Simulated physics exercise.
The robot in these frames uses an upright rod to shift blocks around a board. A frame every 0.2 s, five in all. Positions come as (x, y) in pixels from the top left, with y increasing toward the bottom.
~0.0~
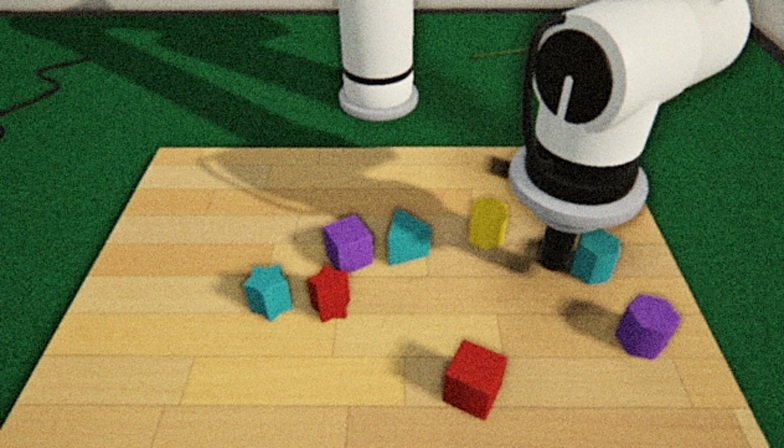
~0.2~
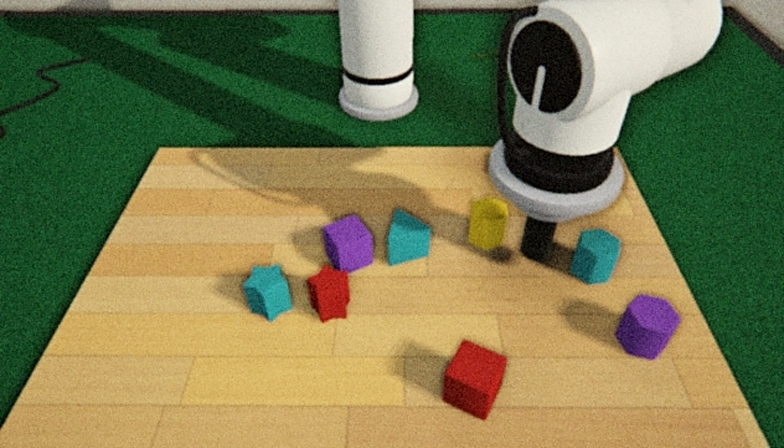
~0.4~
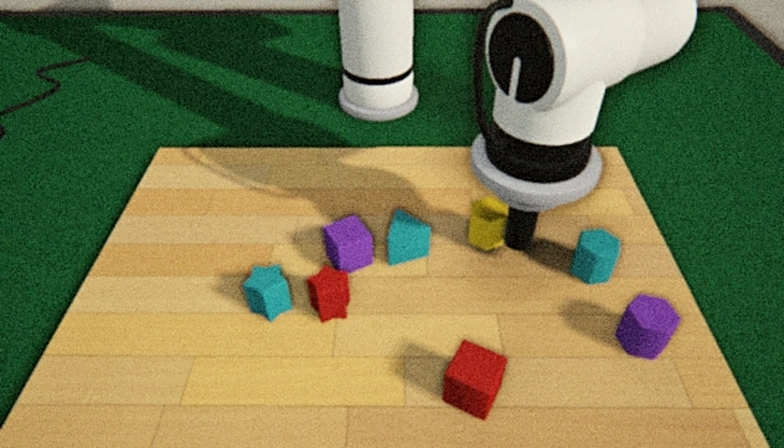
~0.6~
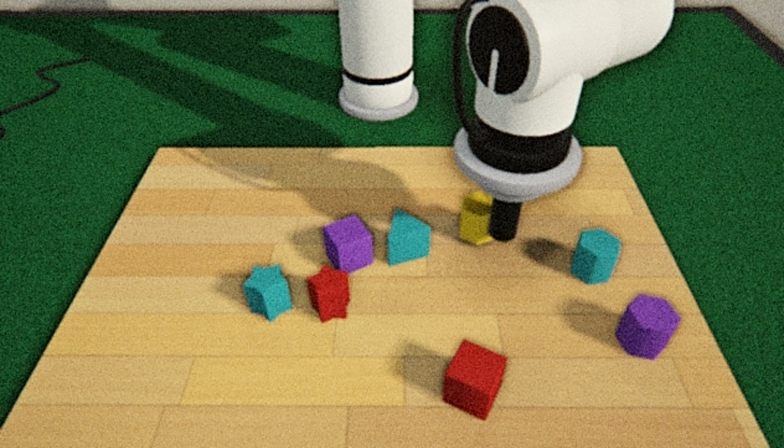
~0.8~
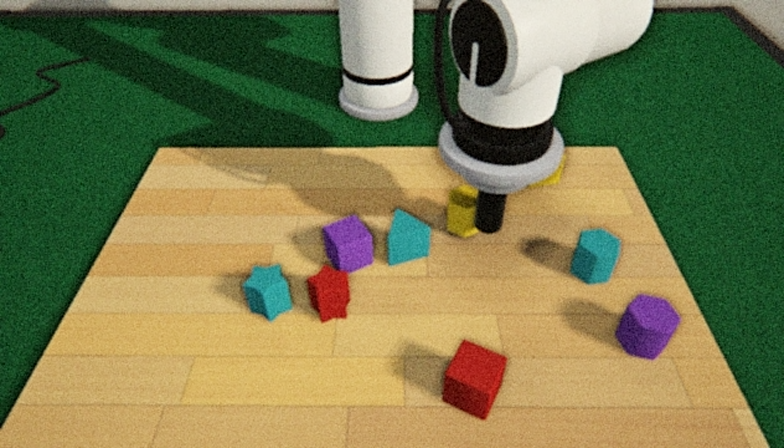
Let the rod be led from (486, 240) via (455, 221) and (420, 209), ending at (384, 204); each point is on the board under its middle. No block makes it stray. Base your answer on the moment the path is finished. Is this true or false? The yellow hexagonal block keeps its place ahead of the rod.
It is false.
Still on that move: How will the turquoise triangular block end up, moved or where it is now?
By the end it is where it was.
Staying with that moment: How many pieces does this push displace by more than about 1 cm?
Of all the blocks, just one travels more than a centimetre.
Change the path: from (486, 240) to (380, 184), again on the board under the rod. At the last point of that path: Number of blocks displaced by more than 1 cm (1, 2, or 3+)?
When the path ends, I think you'll find one block out of place by more than 1 cm.
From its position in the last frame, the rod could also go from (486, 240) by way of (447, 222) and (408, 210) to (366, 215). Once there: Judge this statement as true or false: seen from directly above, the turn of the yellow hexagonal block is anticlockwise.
My answer: False.
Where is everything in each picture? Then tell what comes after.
Lower end of the rod at (553, 261), tops of blocks, turquoise triangular block at (405, 224), yellow hexagonal block at (490, 208), in the first picture.
Rod at (535, 251), blocks as before, in the second picture.
Rod at (518, 241), blocks as before, in the third picture.
Rod at (502, 233), yellow hexagonal block at (480, 203), in the fourth picture.
Rod at (488, 225), turquoise triangular block at (405, 224), yellow hexagonal block at (467, 196), in the fifth picture.
What follows on the original path. One third of the way, rod at (456, 206); yellow hexagonal block at (435, 179).
Two thirds of the way, rod at (420, 194); yellow hexagonal block at (404, 165), turned 10° clockwise.
At the end, rod at (383, 189); turquoise triangular block not moved; yellow hexagonal block at (392, 159), turned 35° clockwise.
